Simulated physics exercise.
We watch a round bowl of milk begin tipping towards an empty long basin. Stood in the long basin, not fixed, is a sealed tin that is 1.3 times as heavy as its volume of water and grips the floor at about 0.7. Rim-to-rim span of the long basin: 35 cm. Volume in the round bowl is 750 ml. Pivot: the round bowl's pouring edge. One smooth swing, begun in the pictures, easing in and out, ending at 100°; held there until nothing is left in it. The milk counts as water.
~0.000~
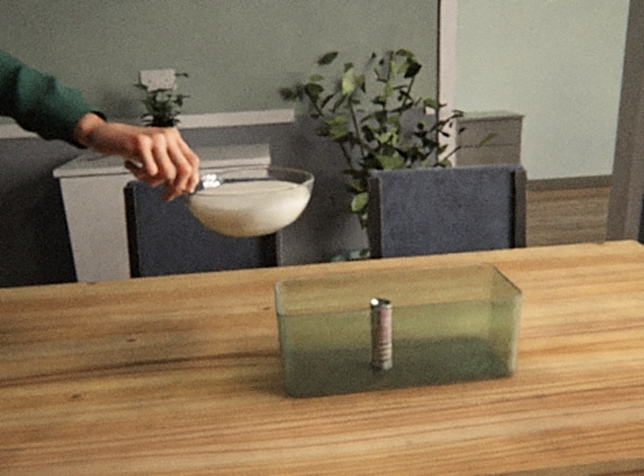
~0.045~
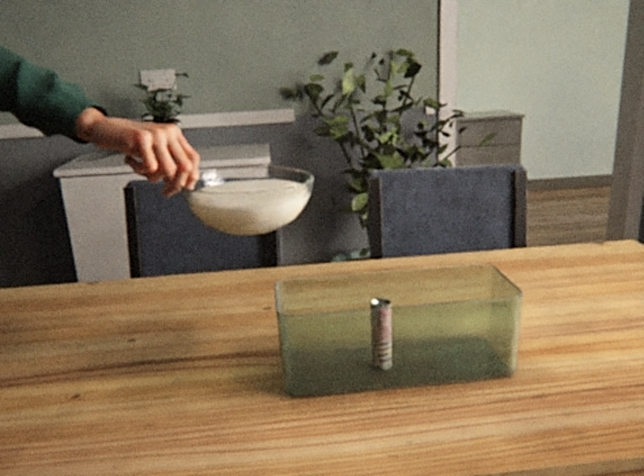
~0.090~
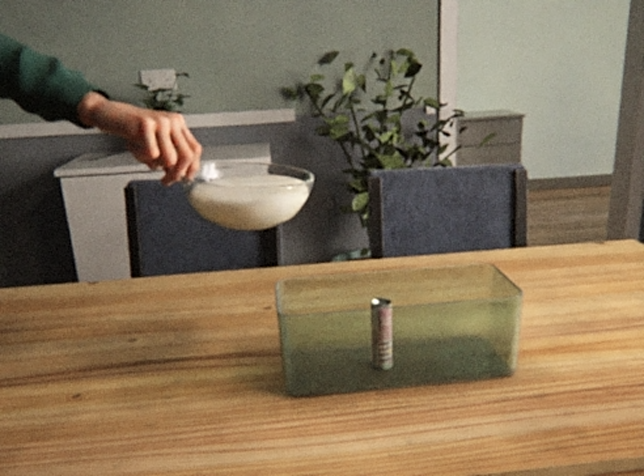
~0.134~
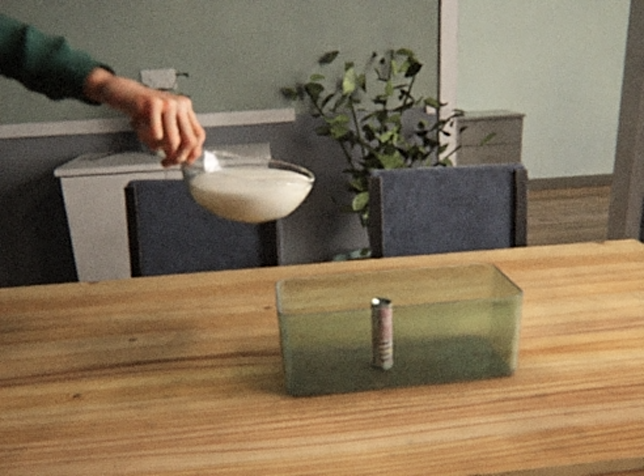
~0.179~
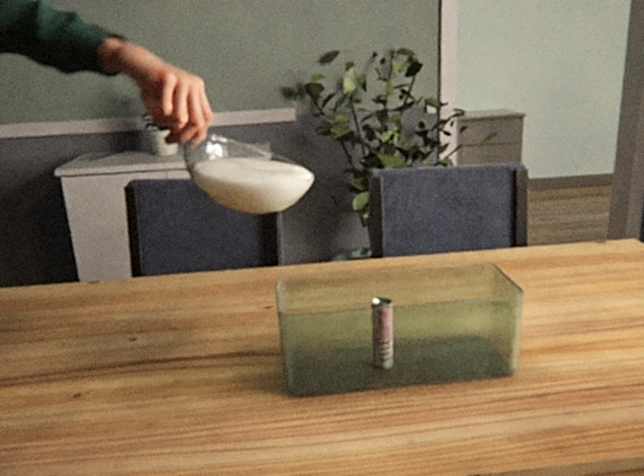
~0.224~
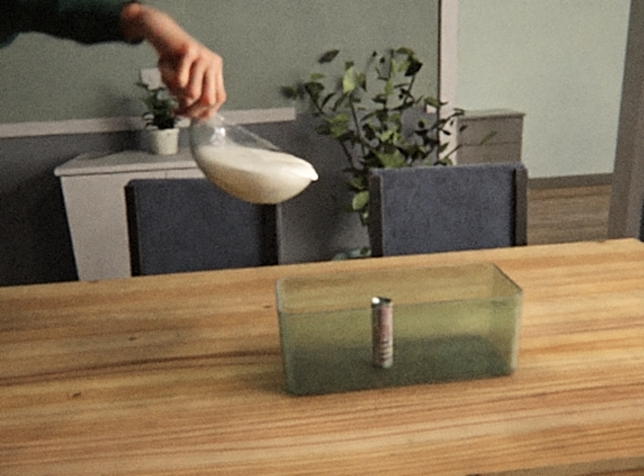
A hand in a green sleeve steadily tilting a glass bowl of milk rightward above a long glass basin with a tin standing inside.
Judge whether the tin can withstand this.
It keels over.
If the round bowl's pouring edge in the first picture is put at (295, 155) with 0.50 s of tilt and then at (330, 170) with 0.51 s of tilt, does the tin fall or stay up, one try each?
First it tips over; then it tips over.
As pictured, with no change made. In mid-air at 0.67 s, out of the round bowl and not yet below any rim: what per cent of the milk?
Near 9 percent.
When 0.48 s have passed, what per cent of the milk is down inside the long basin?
About 6 per cent.
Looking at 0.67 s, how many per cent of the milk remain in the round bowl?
I reckon near 0 per cent still sits there.
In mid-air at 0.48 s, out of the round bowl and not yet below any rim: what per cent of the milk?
Near 76 per cent at that time.
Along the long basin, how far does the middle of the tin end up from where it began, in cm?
Net tin displacement: Roughly 7.5 cm.
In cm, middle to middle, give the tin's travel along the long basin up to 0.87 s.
Around 3 centimetres.
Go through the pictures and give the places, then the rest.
It leans 0°; its right rim is at (312, 178); the milk meets the walls at (188, 197) and (308, 188); the long basin's rim runs from (276, 299) to (507, 280); the tin's top is at (380, 306), in the first picture.
It leans 1°; its right rim is at (312, 178); the milk meets the walls at (188, 195) and (308, 187), in the second picture.
It leans 6°; its right rim is at (313, 178); the milk meets the walls at (188, 189) and (308, 183), in the third picture.
It leans 13°; its right rim is at (312, 178); the milk meets the walls at (189, 179) and (309, 178), in the fourth picture.
It leans 22°; its right rim is at (313, 177); the milk meets the walls at (191, 166) and (312, 172), in the fifth picture.
It leans 33°; its right rim is at (312, 177); the milk meets the walls at (194, 149) and (303, 165); 3 per cent is over the edge, in the sixth picture.
After 0.48 s the tilt is 93° and 17 per cent is still to pour; the tin stands where it began.
After 0.67 s the tilt is 100° and 0 per cent is still to pour; the tin stands where it began.
After 0.87 s the tilt is 100° and 0 per cent is still to pour; the tin leans 29°.
After 1.08 s the tilt is 100° and 0 per cent is still to pour; the tin lies on its side.
In the end the tin lies on its side.
